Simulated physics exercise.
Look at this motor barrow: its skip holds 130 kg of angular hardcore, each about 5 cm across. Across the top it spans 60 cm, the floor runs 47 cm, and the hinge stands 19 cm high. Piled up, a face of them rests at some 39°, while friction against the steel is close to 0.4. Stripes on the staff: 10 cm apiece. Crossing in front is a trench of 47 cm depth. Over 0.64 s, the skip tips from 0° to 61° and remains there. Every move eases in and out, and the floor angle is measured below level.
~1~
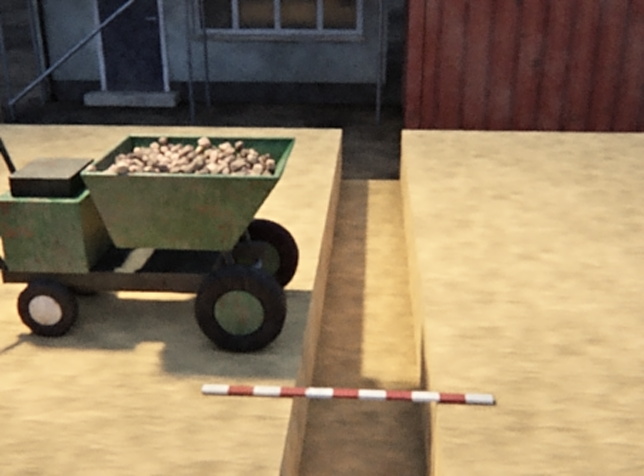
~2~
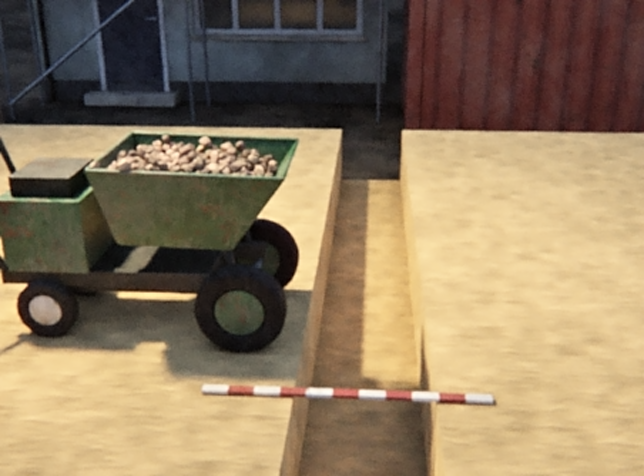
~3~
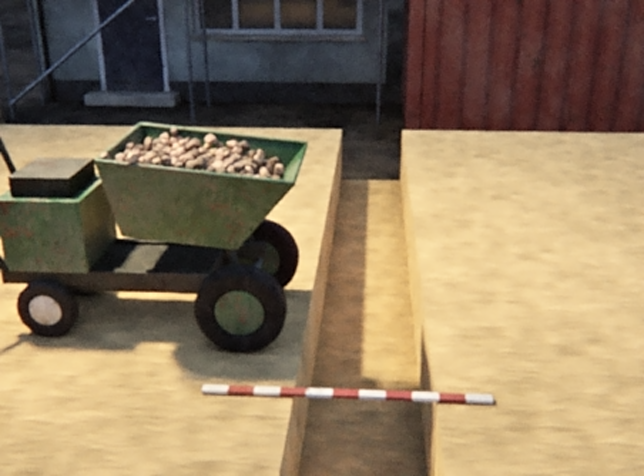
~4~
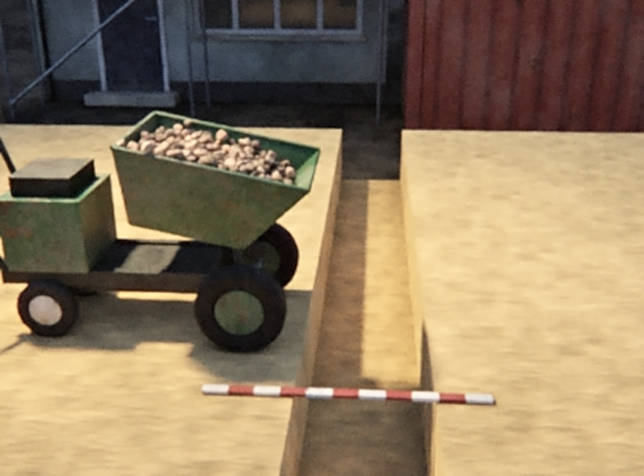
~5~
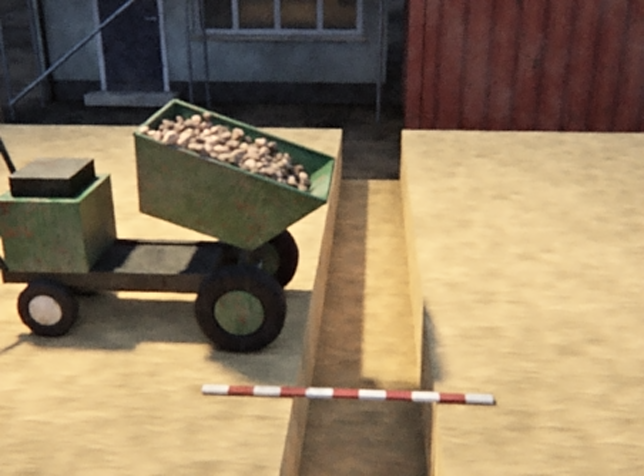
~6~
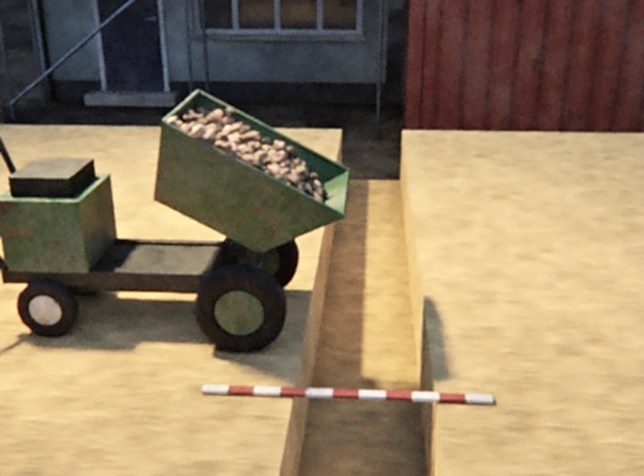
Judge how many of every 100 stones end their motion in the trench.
I would put it near 17 out of 100.
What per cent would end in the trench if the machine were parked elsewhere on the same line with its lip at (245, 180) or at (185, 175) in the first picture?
First some 35, then 45 per cent.
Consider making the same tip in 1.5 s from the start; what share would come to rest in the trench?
About 20%.
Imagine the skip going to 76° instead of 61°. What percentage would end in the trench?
Roughly 55 per cent would end in the trench.
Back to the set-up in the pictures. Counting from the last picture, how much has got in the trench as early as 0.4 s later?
At that moment: Approx. 10 %.
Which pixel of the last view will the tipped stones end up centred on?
Middle at around (453, 321), I'd say.
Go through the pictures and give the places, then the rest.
Lip at (279, 179), floor tilted 0°, highest stones at (182, 152), in the first picture.
The skip is at 2°, its lip at (283, 180); the top of the load is at (177, 150), in the second picture.
The skip is at 6°, its lip at (294, 184); the top of the load is at (164, 145), in the third picture.
The skip is at 12°, its lip at (309, 191); the top of the load is at (167, 134), in the fourth picture.
Lip at (327, 202), floor tilted 19°, highest stones at (184, 125), in the fifth picture.
The skip is at 28°, its lip at (344, 217); the top of the load is at (203, 117), in the sixth picture.
Then, 0.2 s after the last picture the floor is at 51°, 100 % in the skip; the foremost stones are at (360, 235).
Then, 0.4 s after the last picture the floor is at 61°, 87 % in the skip, 10 % in the trench, 4 % past the trench; the foremost stones are at (456, 328).
Then, 0.8 s after the last picture the floor is at 61°, 58 % in the skip, 10 % in the trench, 31 % past the trench; the foremost stones are at (567, 307).
Then, 2.7 s after the last picture the floor is at 61°, 52 % in the skip, 17 % in the trench, 31 % past the trench; the foremost stones are at (624, 327).
